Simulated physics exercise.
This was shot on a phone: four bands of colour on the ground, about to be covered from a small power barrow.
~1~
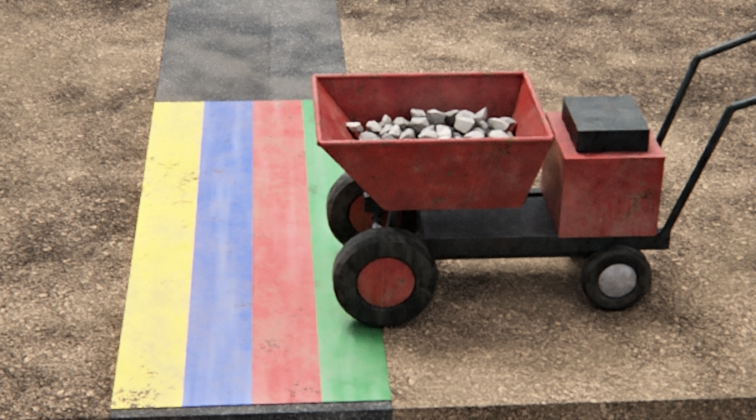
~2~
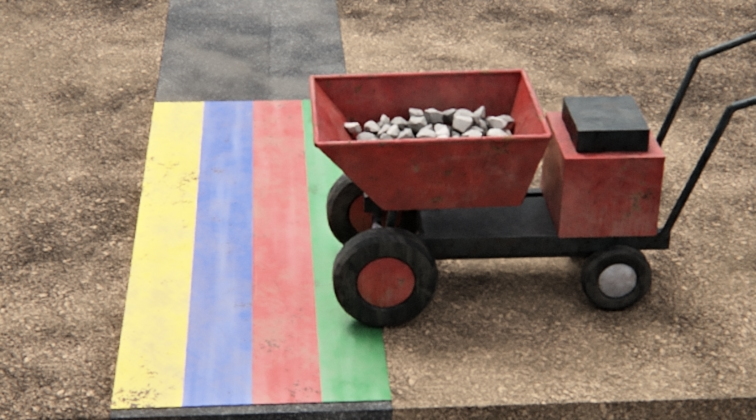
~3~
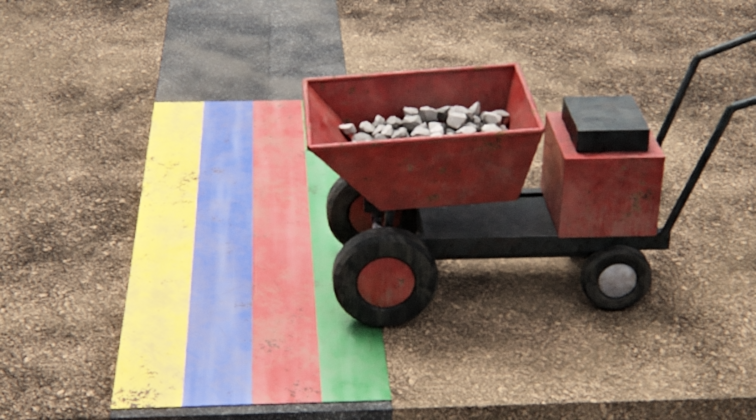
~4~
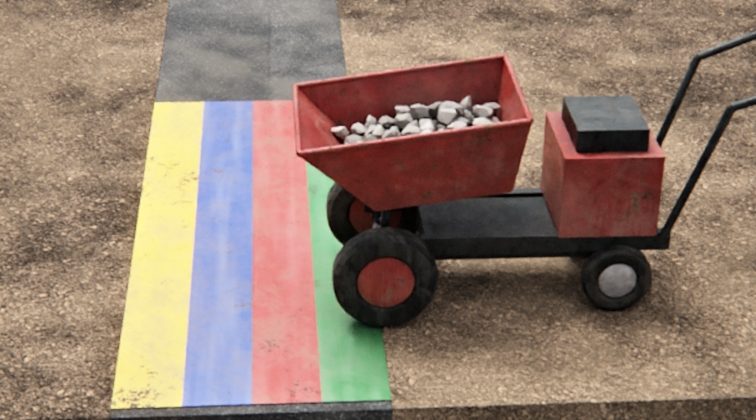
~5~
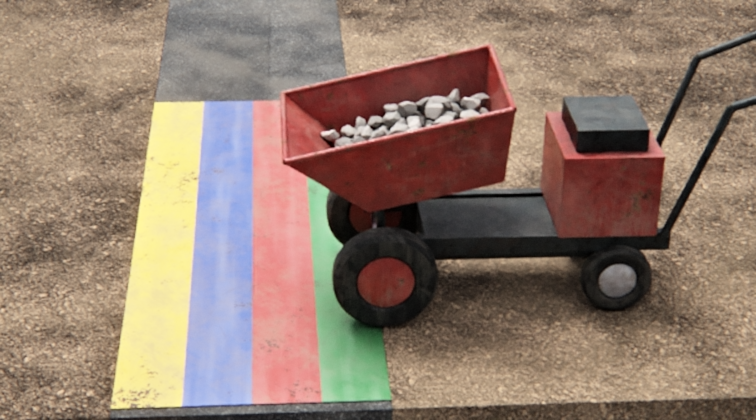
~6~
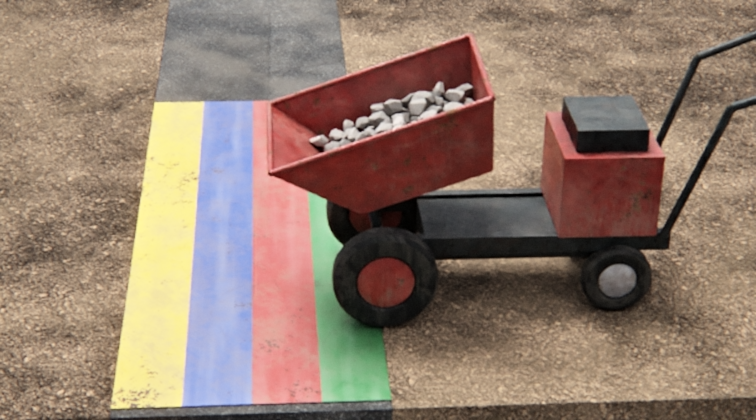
A red skip full of broken grey stones sits level on a small wheeled barrow, beside yellow, blue, red and green strips on the ground. Its left lip dips slowly while its right end rises, until the skip slants clearly down to the left over the strips, the stones still inside.
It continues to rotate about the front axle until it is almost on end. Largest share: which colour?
Colour: Yellow.
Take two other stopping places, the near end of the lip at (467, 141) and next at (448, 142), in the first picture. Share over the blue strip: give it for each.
In order, 10 % followed by 10 %.
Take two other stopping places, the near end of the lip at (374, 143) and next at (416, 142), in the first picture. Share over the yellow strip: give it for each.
The first gives 20 %, the second 10 %.
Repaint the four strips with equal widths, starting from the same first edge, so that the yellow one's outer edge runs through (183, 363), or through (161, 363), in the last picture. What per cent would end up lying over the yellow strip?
In order, 20 % and 30 %.
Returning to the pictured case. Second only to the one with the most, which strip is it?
Second place goes to the strip in blue.
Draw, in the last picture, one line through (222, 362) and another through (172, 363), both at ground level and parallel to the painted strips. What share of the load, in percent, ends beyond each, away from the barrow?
Near 70 % and near 40 %, in that order.
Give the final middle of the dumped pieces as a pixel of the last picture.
Around (166, 282).
Soon after the last picture, skip tipped steeply; all in the skip.
A little later, skip tipped right over; most in the skip; a small part over the blue strip; a stray few over the yellow strip.
Later still, skip tipped right over; about a third in the skip; a small part over the blue strip; about a third over the yellow strip; a small part off the paint.
At rest, skip tipped right over; about a third in the skip; none over the green strip; none over the red strip; a small part over the blue strip; about a third over the yellow strip; a small part off the paint.
